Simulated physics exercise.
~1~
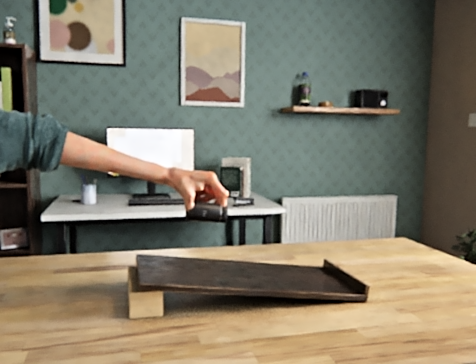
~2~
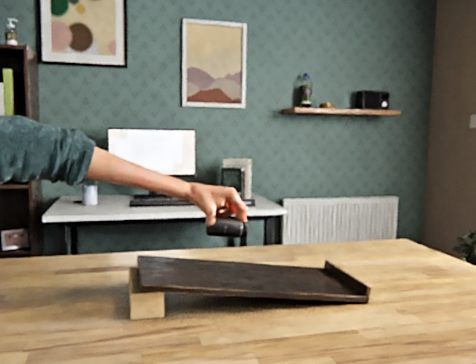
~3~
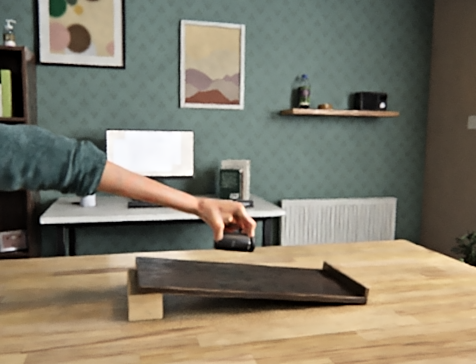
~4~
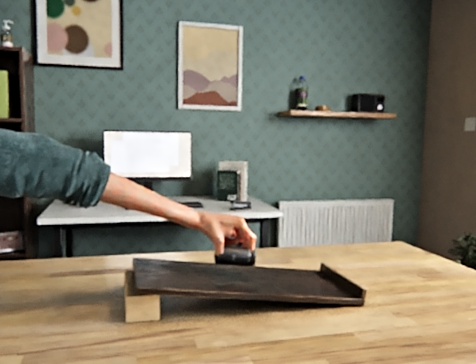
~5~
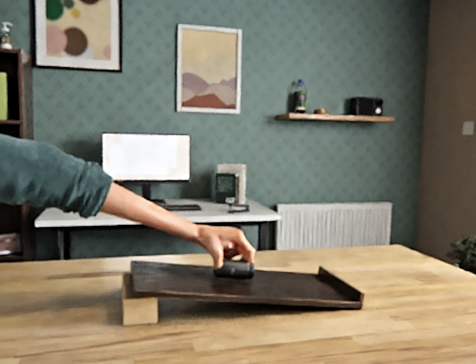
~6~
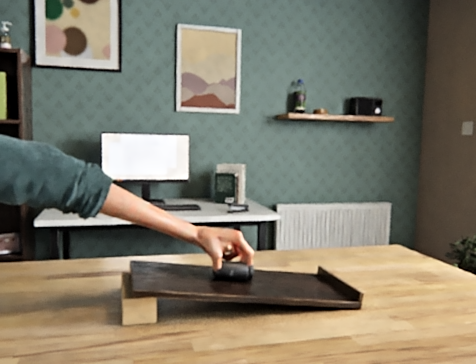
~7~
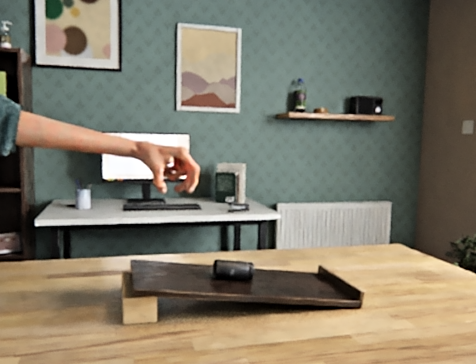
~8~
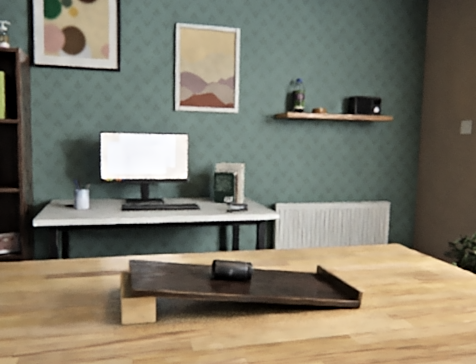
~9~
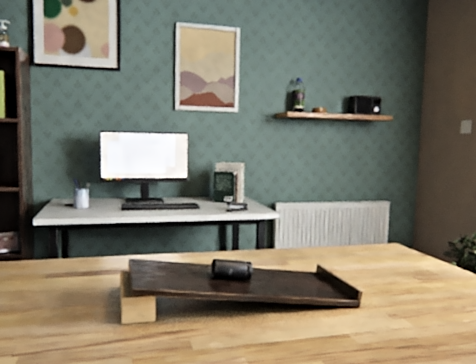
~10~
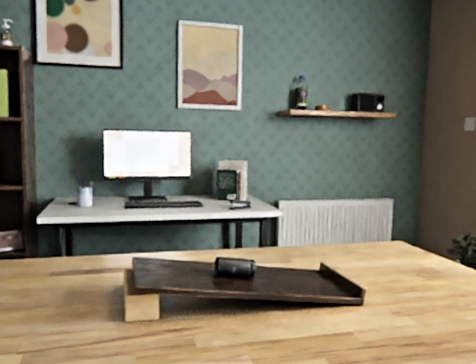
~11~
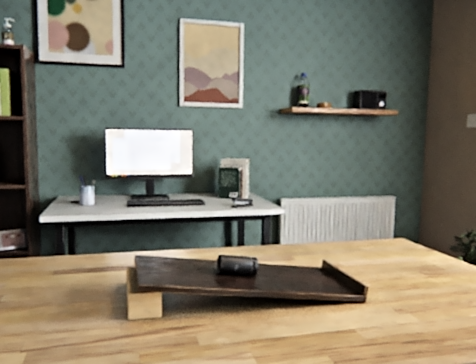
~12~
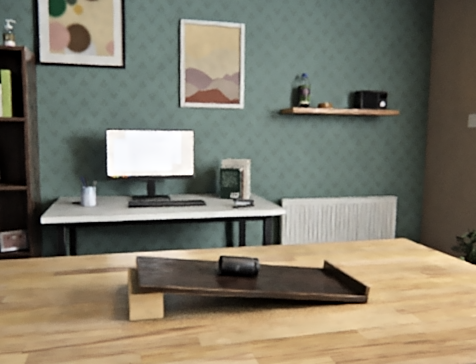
A hand lowering a small black cylinder on its side onto a sloping dark board, then withdrawing left as it stays put.
